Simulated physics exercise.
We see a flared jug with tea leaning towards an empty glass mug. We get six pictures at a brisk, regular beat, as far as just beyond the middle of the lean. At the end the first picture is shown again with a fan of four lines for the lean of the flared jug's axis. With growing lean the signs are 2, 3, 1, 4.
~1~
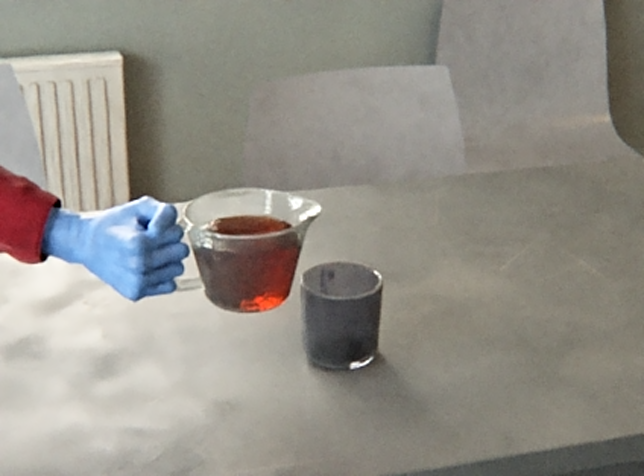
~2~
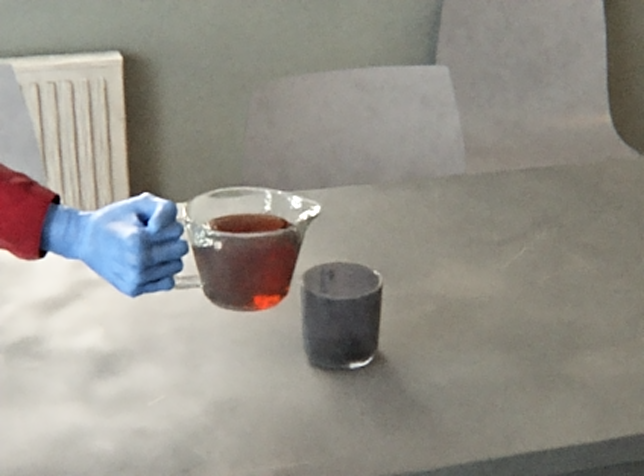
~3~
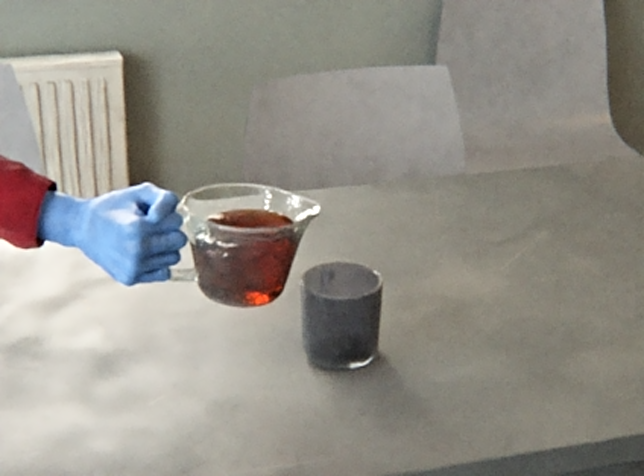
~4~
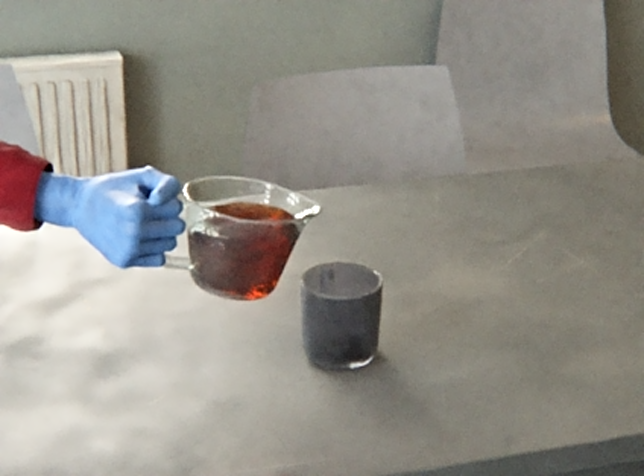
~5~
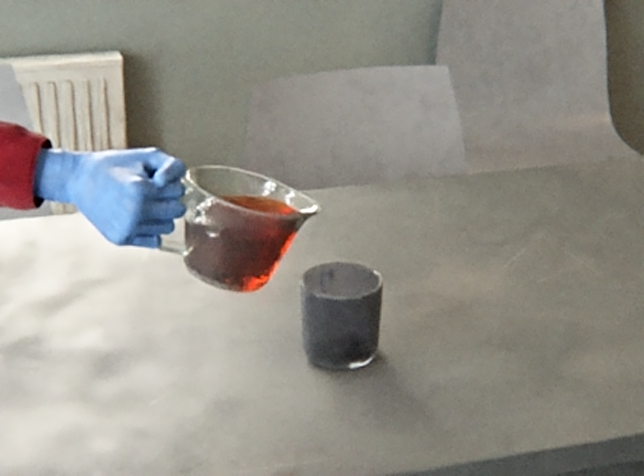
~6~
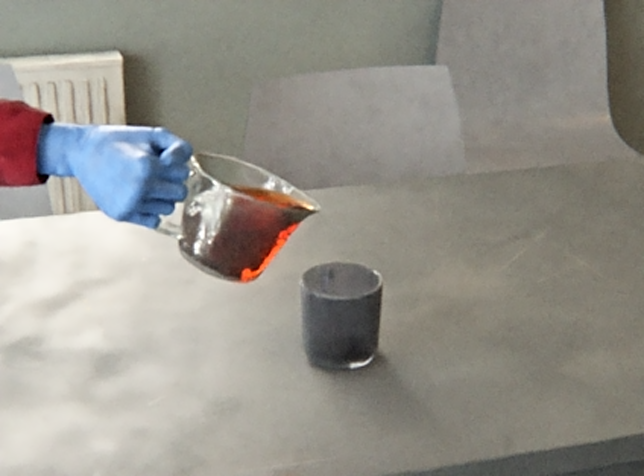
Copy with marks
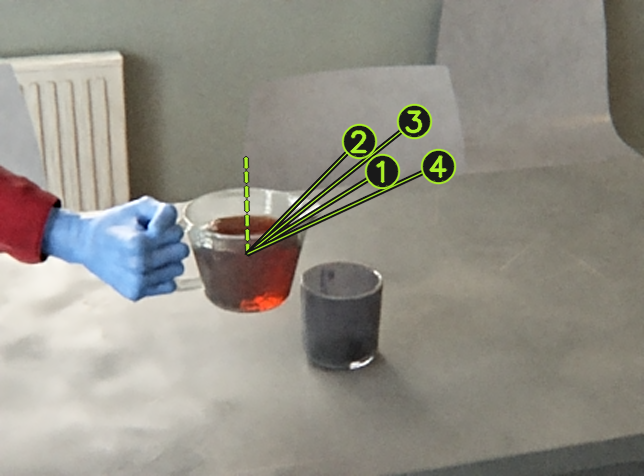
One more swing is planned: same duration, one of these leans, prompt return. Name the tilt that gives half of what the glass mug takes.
2 is best.
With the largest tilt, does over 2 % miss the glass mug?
Yes.
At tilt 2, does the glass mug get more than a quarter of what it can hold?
Yes, clearly.
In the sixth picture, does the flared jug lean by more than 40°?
No, it does not.
In lime, 1 at (367, 179); 2 at (347, 152); 3 at (400, 131); 4 at (422, 172).
With 1, the glass mug ends with about 68 % of what it can hold; 18 % of the tea is spilt.
With 2, the glass mug ends with about 49 % of what it can hold.
With 3, the glass mug ends with about 65 % of what it can hold; 5 % of the tea is spilt.
With 4, the glass mug ends with about 69 % of what it can hold; 29 % of the tea is spilt.
